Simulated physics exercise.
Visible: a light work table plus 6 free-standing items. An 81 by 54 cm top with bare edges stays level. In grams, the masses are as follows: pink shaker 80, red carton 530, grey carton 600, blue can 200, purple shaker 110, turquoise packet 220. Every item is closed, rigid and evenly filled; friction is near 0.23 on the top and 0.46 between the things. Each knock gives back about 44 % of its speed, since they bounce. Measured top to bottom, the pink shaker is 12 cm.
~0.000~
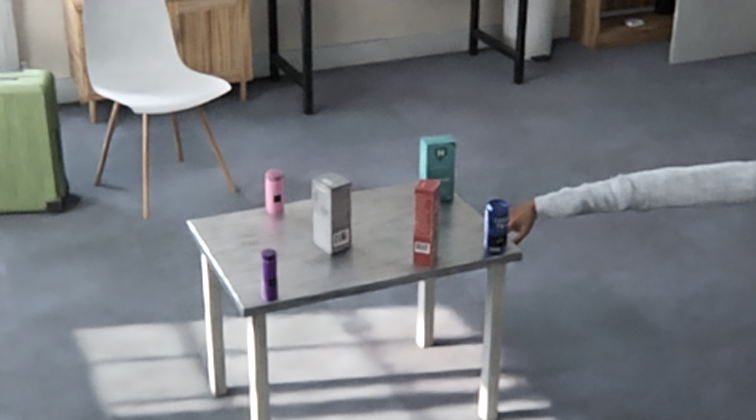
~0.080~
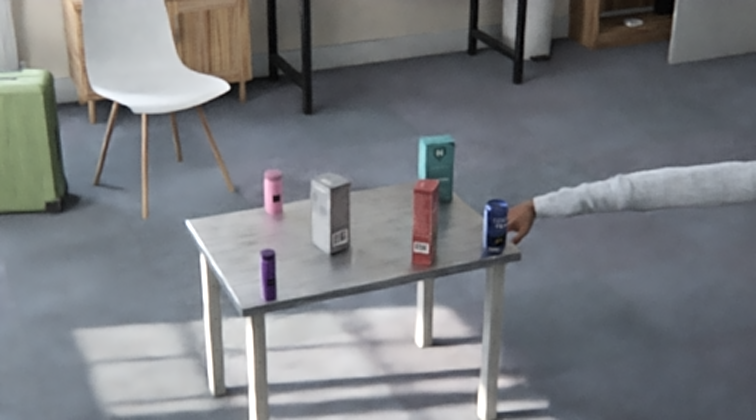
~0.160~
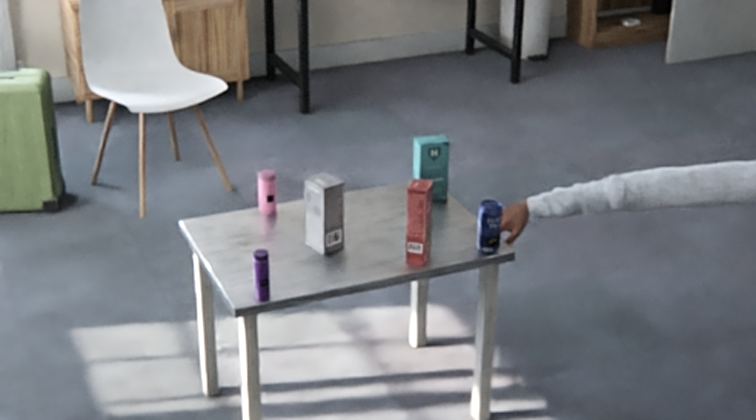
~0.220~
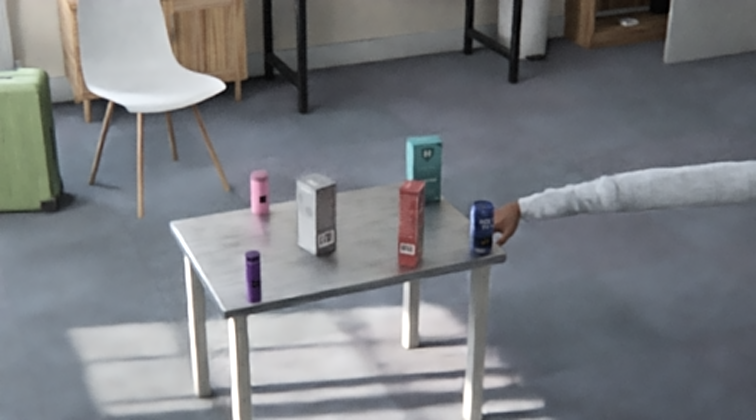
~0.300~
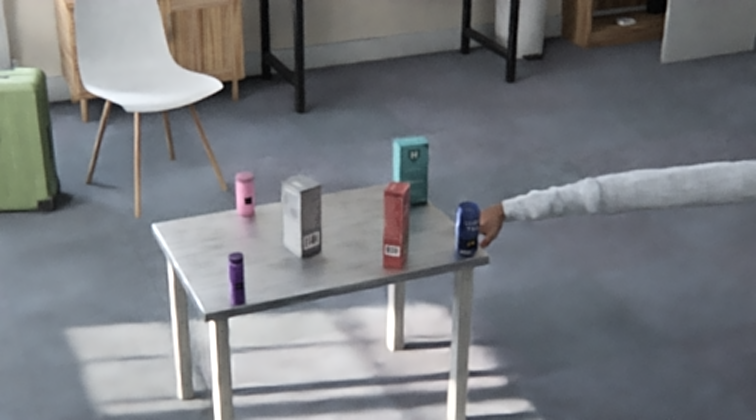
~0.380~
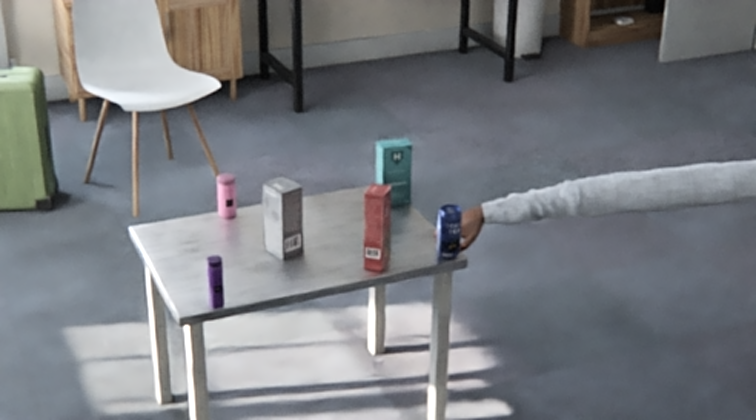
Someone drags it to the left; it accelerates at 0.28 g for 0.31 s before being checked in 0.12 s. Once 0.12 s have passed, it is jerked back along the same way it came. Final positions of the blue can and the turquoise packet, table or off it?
Blue can: Table. Turquoise packet: Table.
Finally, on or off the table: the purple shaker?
Purple shaker: Goes out of bounds.
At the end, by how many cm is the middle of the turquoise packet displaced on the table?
Some 8 cm.
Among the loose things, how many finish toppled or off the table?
Total count: 1.
After 0.58 s, table along by 18 cm; blue can slid 3 cm near (416, 238); turquoise packet slid 3 cm near (363, 178); purple shaker slid 3 cm.
After 0.88 s, table along by 9 cm; purple shaker now off the table; blue can slid 11 cm near (422, 237); turquoise packet slid 10 cm near (369, 177).
After 1.08 s, blue can slid 11 cm near (452, 231); turquoise packet slid 10 cm near (398, 172); red carton slid 11 cm.
After 1.28 s, blue can slid 9 cm near (458, 230); turquoise packet slid 8 cm near (404, 171); red carton slid 9 cm.
At rest (1.7 s), off the table, purple shaker; not toppled but over 5 cm from the start, pink shaker, red carton, grey carton, blue can and turquoise packet. In the last view, blue can near (458, 230), turquoise packet near (404, 171).
